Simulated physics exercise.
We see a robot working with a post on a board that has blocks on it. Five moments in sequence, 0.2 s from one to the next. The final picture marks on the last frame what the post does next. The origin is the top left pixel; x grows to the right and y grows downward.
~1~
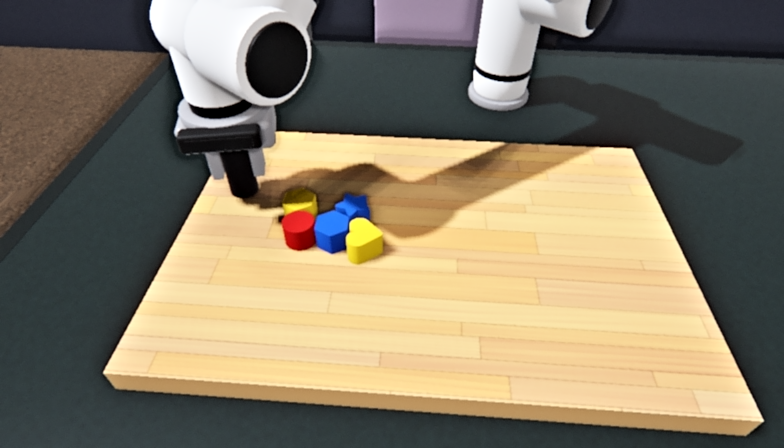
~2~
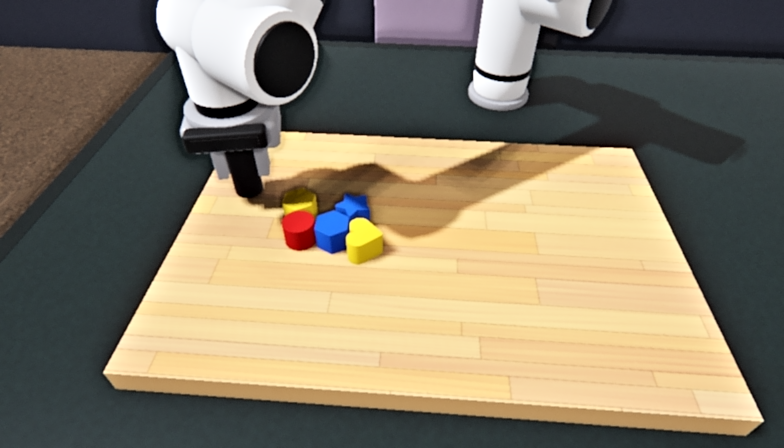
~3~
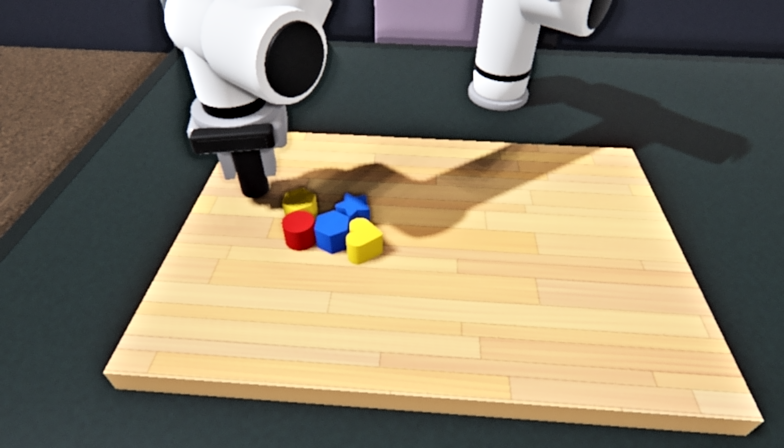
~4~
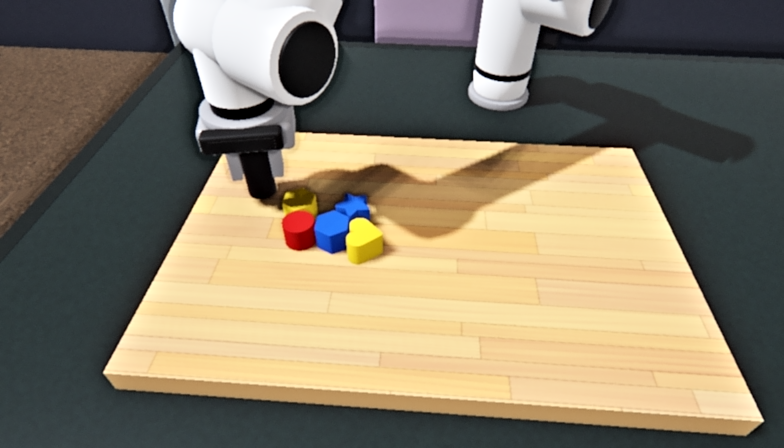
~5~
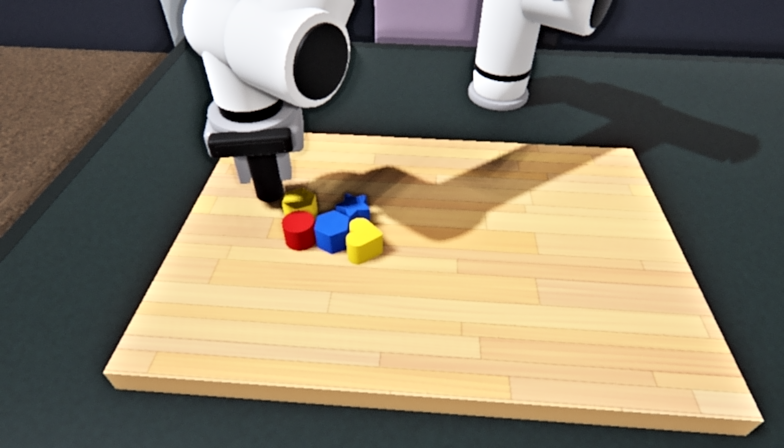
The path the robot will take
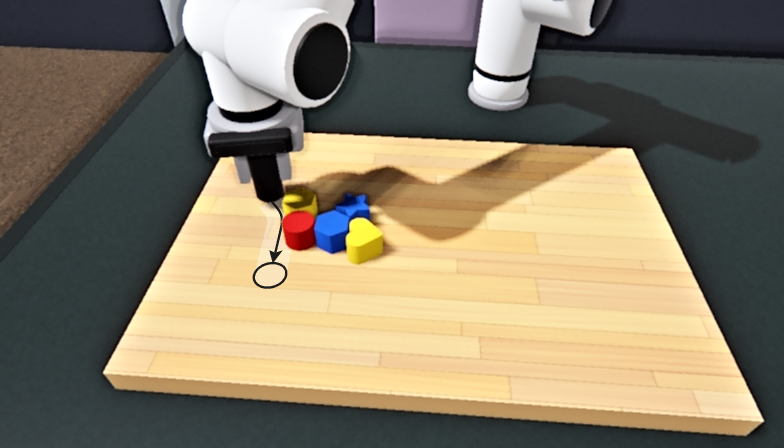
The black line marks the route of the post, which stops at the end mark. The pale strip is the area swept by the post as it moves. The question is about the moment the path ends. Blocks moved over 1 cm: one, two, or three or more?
Two blocks move more than 1 cm.
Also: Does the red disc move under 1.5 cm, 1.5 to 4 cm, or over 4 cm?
Between 1.5 and 4 cm.
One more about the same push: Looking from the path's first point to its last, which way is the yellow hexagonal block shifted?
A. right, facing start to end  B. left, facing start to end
B.
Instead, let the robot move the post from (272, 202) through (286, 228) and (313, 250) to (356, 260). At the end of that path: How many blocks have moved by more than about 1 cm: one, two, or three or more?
Three or more blocks move more than 1 cm.
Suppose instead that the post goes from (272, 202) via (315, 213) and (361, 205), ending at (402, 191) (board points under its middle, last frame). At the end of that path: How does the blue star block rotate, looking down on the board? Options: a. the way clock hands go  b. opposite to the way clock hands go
My pick is b.
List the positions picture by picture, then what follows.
Tip of the post (245, 190), middles of tops, red disc (298, 221), yellow hexagonal block (299, 198), blue hexagonal block (332, 223), blue star block (353, 203), in the first frame.
Post (250, 190), nothing pushed, in the second frame.
Post (256, 190), nothing pushed, in the third frame.
Post (263, 191), nothing pushed, in the fourth frame.
Post (270, 194), red disc (298, 221), yellow hexagonal block (299, 198), blue hexagonal block (332, 223), blue star block (353, 203), in the fifth frame.
The line goes from (272, 202) via (282, 222) and (277, 247), ending at (270, 275).
On the path given first. One third of the way, post (280, 214); red disc (299, 222); yellow hexagonal block (310, 200).
Two thirds of the way, post (274, 240); red disc (303, 235); yellow hexagonal block (310, 200); blue hexagonal block (335, 224).
At the end, post (268, 267); red disc (303, 237); yellow hexagonal block (310, 200); blue hexagonal block (335, 224); blue star block unmoved.
